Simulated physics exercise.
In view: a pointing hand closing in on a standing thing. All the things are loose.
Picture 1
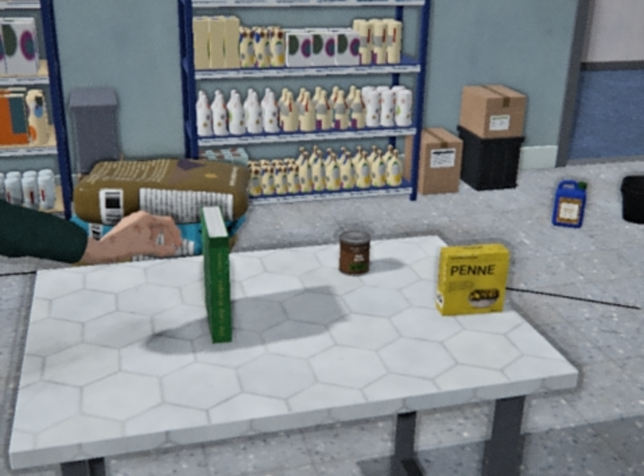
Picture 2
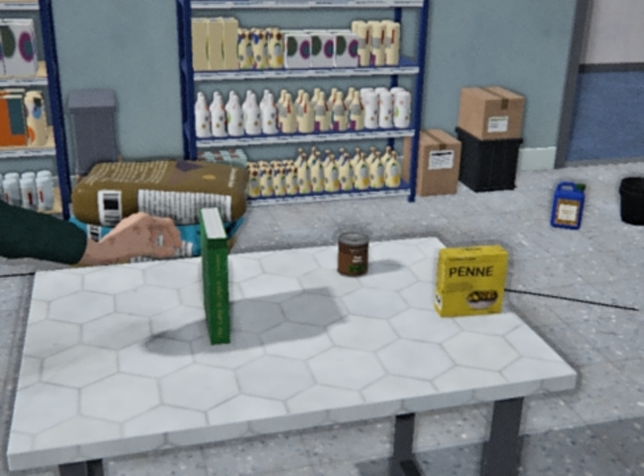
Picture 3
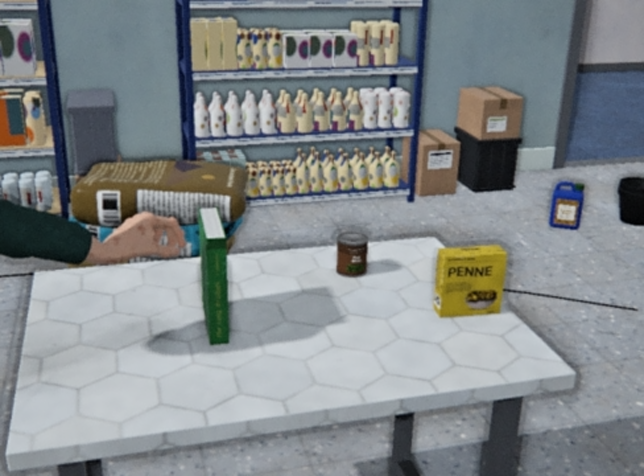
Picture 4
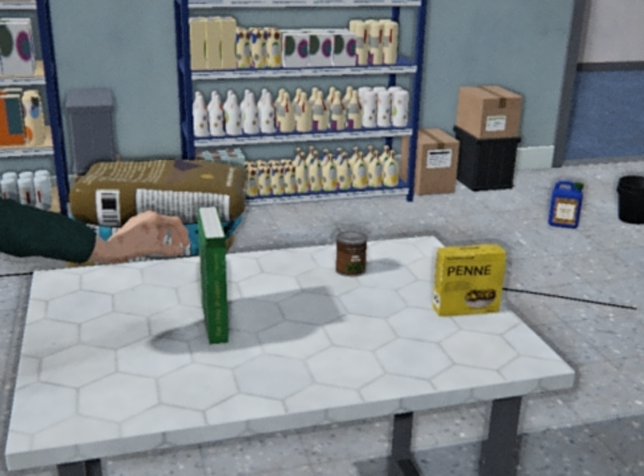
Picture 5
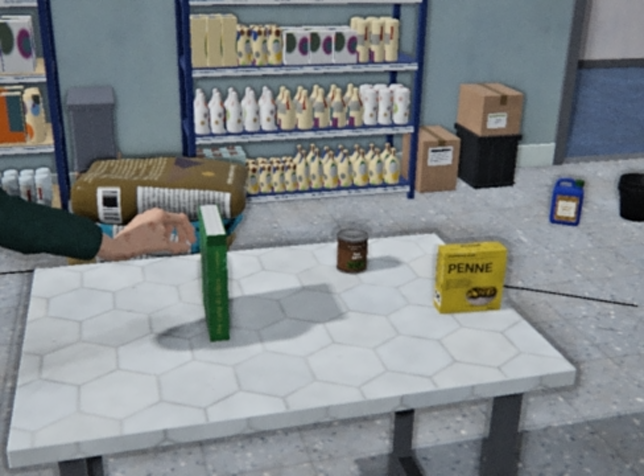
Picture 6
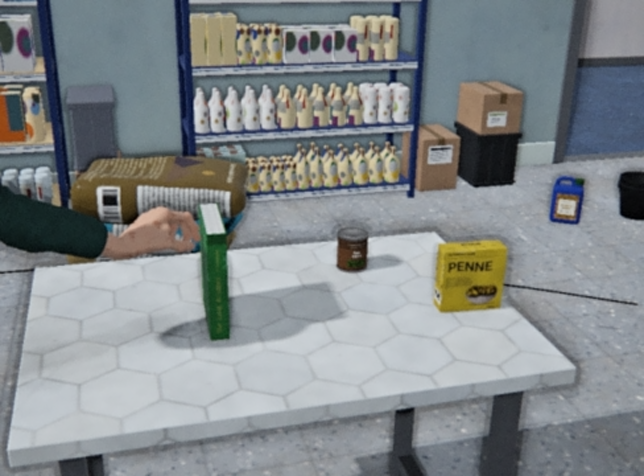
A hand with a pointing finger moves slightly right toward a standing green book on a table.
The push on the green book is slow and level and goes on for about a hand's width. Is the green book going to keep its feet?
The green book tips over.
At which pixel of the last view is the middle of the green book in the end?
At about (292, 304).
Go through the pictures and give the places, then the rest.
Green book (216, 273), in the first picture.
Green book (215, 274), in the second picture.
Green book (214, 274), in the third picture.
Green book (213, 274), in the fourth picture.
Green book (214, 271), in the fifth picture.
Green book (214, 270), in the sixth picture.
Then, 0.60 s later than the last frame, green book tilted by 11° near (225, 268).
Then, 1.00 s later than the last frame, green book tilted by 68° near (273, 288).
Then, 1.10 s later than the last frame, green book on its side near (286, 298).
Then, 1.40 s later than the last frame, green book on its side near (292, 304).
When it is over, lying over on the table, green book. End places, in pixels of the last picture, green book near (292, 304).
